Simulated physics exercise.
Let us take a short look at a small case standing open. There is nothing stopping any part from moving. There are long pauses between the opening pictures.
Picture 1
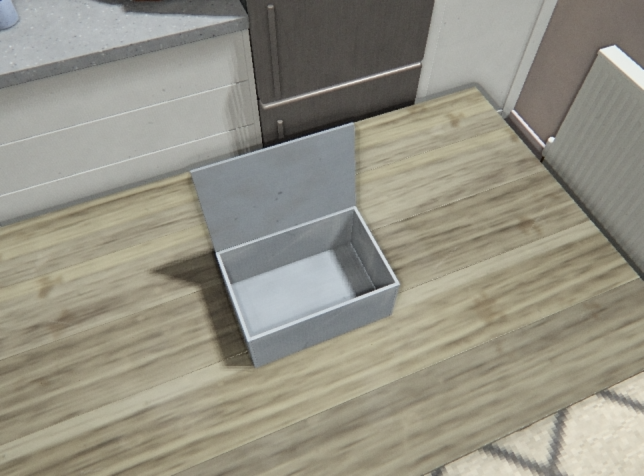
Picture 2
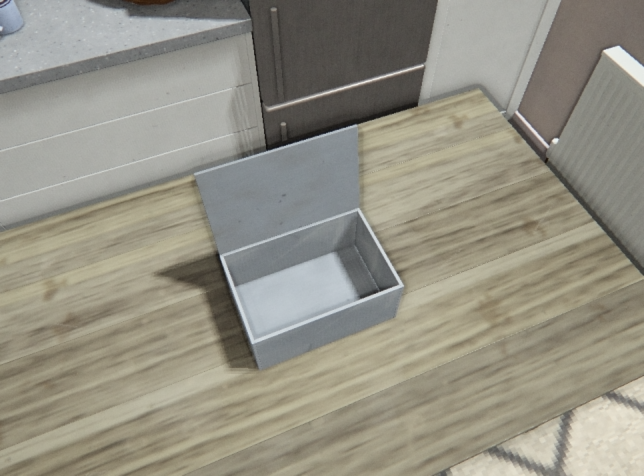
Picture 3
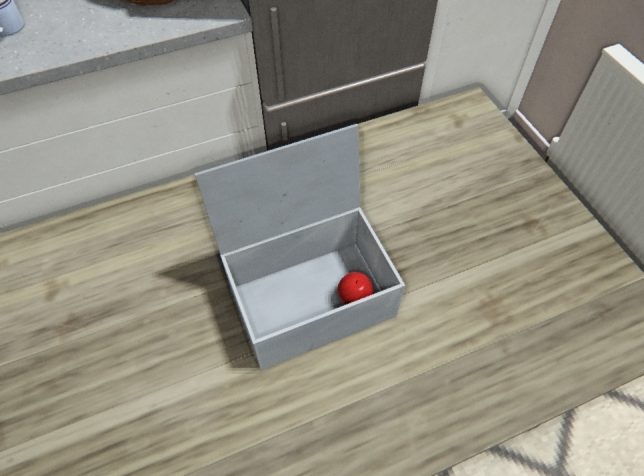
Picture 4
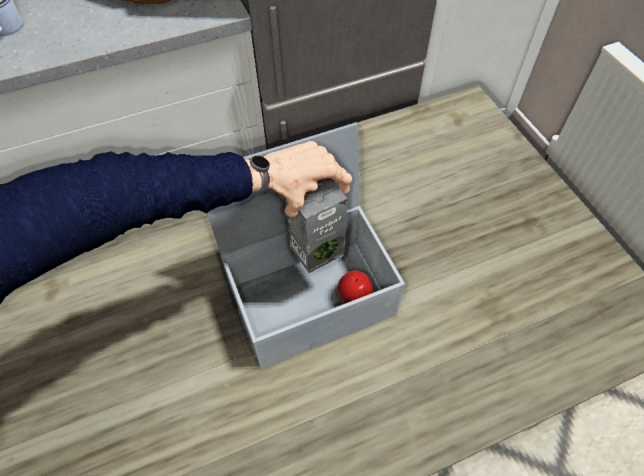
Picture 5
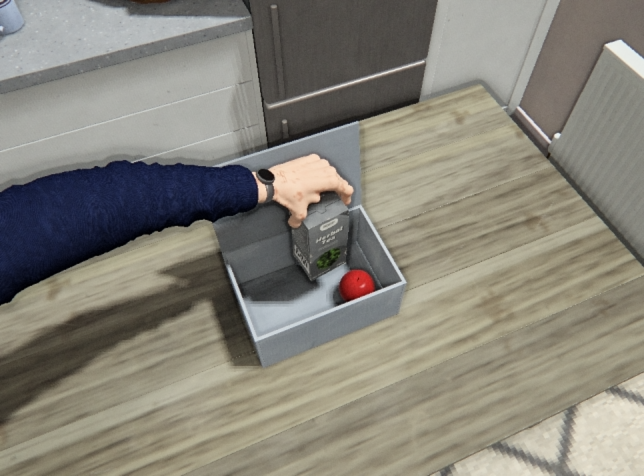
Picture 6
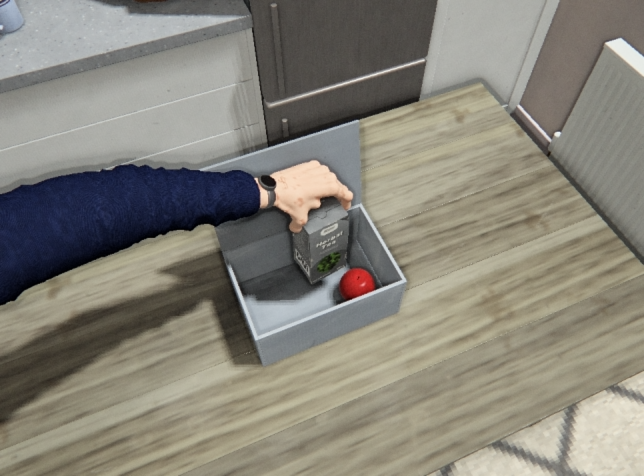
Open grey box on a wooden table, empty at first, then holding a red apple as a hand lowers a grey carton inside.
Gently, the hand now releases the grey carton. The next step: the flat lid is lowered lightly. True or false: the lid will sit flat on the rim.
False.
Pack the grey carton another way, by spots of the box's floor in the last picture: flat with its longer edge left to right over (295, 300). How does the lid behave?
The lid settles shut this time.
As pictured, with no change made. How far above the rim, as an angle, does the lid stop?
Roughly 65°.
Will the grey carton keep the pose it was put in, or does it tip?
The grey carton stays as it was set.
Then, 0.30 s later than the last frame, grey carton moved about its own width near (316, 254); red apple moved a little.
Then, 1.20 s later than the last frame, lid starting down; grey carton moved about its own width near (316, 256); red apple moved a little.
Then, 2.00 s later than the last frame, lid 68° above the rim; grey carton moved about its own width near (318, 256); red apple moved a little.
Then, 4.40 s later than the last frame, lid 64° above the rim; grey carton moved about its own width near (319, 256).
When it is over, lid 64° above the rim; moved from the start, grey carton; red apple as before. End places, in pixels of the last picture, grey carton near (319, 256).
